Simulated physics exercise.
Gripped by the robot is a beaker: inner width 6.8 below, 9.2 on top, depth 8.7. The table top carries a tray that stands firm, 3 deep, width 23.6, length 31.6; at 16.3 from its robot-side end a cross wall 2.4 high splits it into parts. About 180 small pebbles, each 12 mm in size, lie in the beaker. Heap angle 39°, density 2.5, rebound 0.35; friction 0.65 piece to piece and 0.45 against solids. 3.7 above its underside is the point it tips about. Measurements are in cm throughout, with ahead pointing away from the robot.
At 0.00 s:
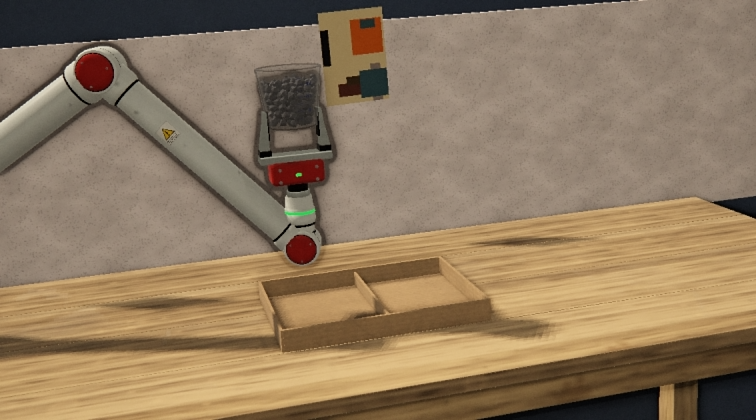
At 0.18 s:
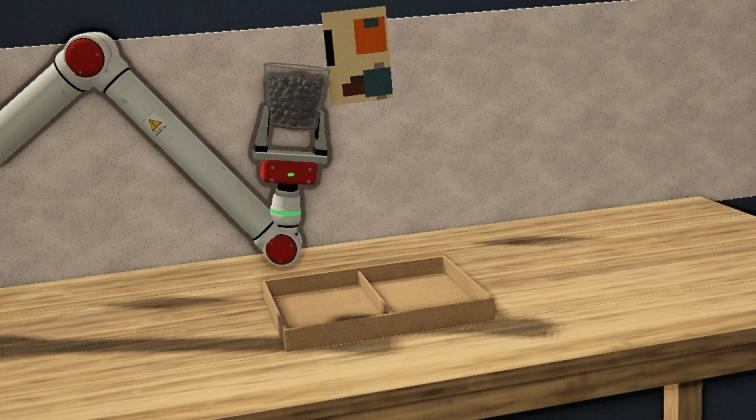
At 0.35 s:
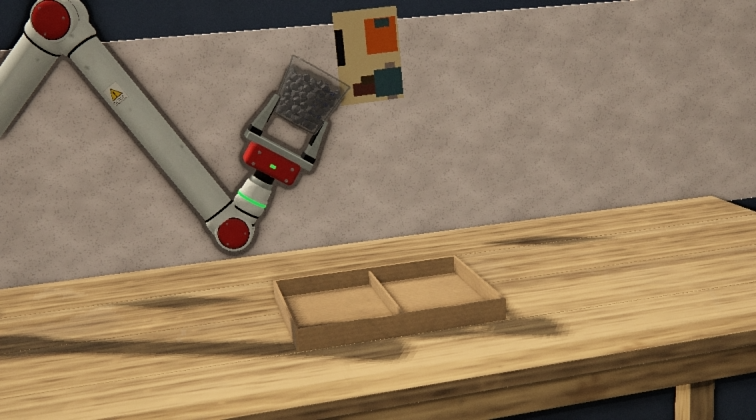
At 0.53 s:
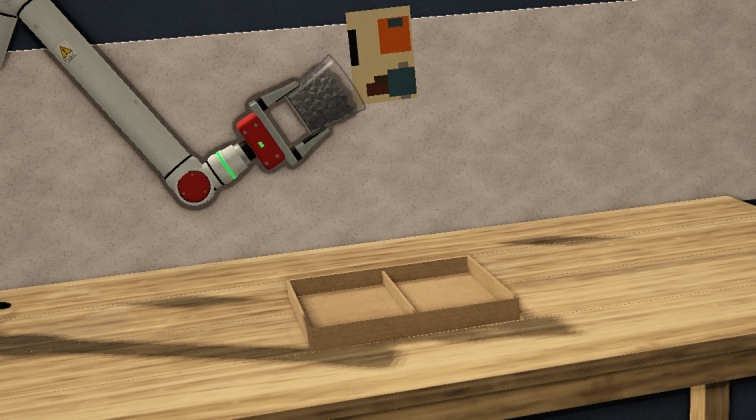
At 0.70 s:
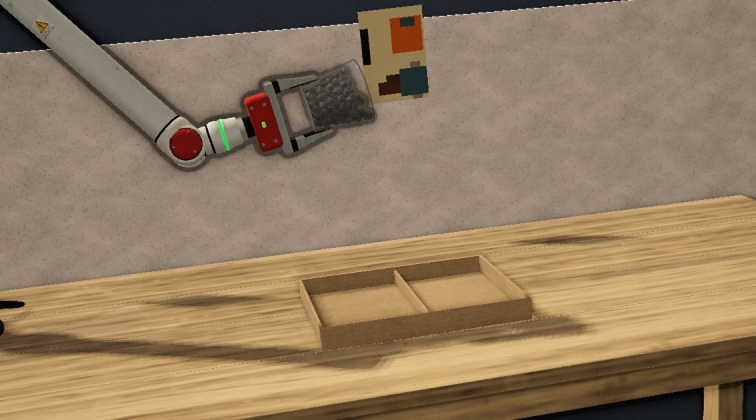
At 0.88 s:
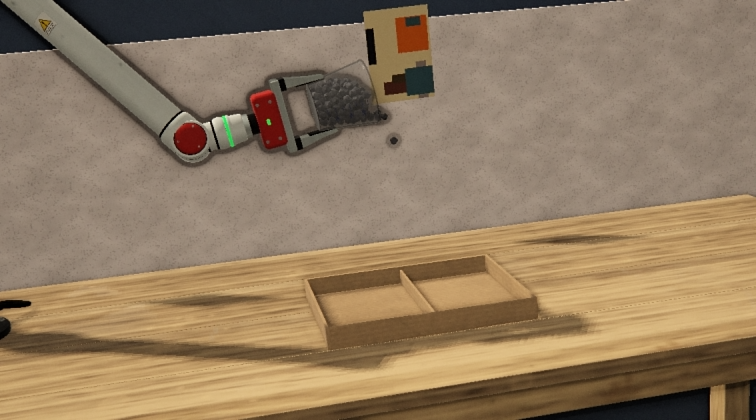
Robot arm tilting a clear beaker of small grey pebbles rightward above a divided tray, a single pebble dropping from its rim.
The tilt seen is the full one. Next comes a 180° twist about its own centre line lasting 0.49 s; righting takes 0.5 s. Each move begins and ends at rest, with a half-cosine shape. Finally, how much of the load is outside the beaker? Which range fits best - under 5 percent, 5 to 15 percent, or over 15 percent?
The best fit is over 15 percent.
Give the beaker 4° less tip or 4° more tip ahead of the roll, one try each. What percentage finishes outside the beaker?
The first try gives around 10 percent, the second around 30 percent.
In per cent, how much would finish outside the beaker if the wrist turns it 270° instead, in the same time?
Roughly 20 percent, then.
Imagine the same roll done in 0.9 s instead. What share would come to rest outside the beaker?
Then: Approx. 25 %.
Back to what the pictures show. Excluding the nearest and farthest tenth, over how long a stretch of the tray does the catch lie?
About 14 cm.
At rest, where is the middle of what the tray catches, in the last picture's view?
It's centred about (444, 295).
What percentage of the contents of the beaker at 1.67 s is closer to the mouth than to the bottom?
Roughly 45 %.
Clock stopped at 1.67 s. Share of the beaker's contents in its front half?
45 per cent or thereabouts.
After 1.28 s, tipped 80°, highest piece 38 above the table; 155 in the beaker, 14 in the far-side part, 2 in the robot-side part, 10 in flight or on a rim.
After 1.67 s, tipped 27°, highest piece 38 above the table; 146 in the beaker, 29 in the far-side part, 6 in the robot-side part.
After 2.07 s, upright, highest piece 38 above the table; 146 in the beaker, 29 in the far-side part, 6 in the robot-side part.
After 2.77 s, upright, highest piece 38 above the table; 146 in the beaker, 29 in the far-side part, 6 in the robot-side part.
In the end, 146 in the beaker, 29 in the far-side part, 6 in the robot-side part. That is 19 % outside the beaker.
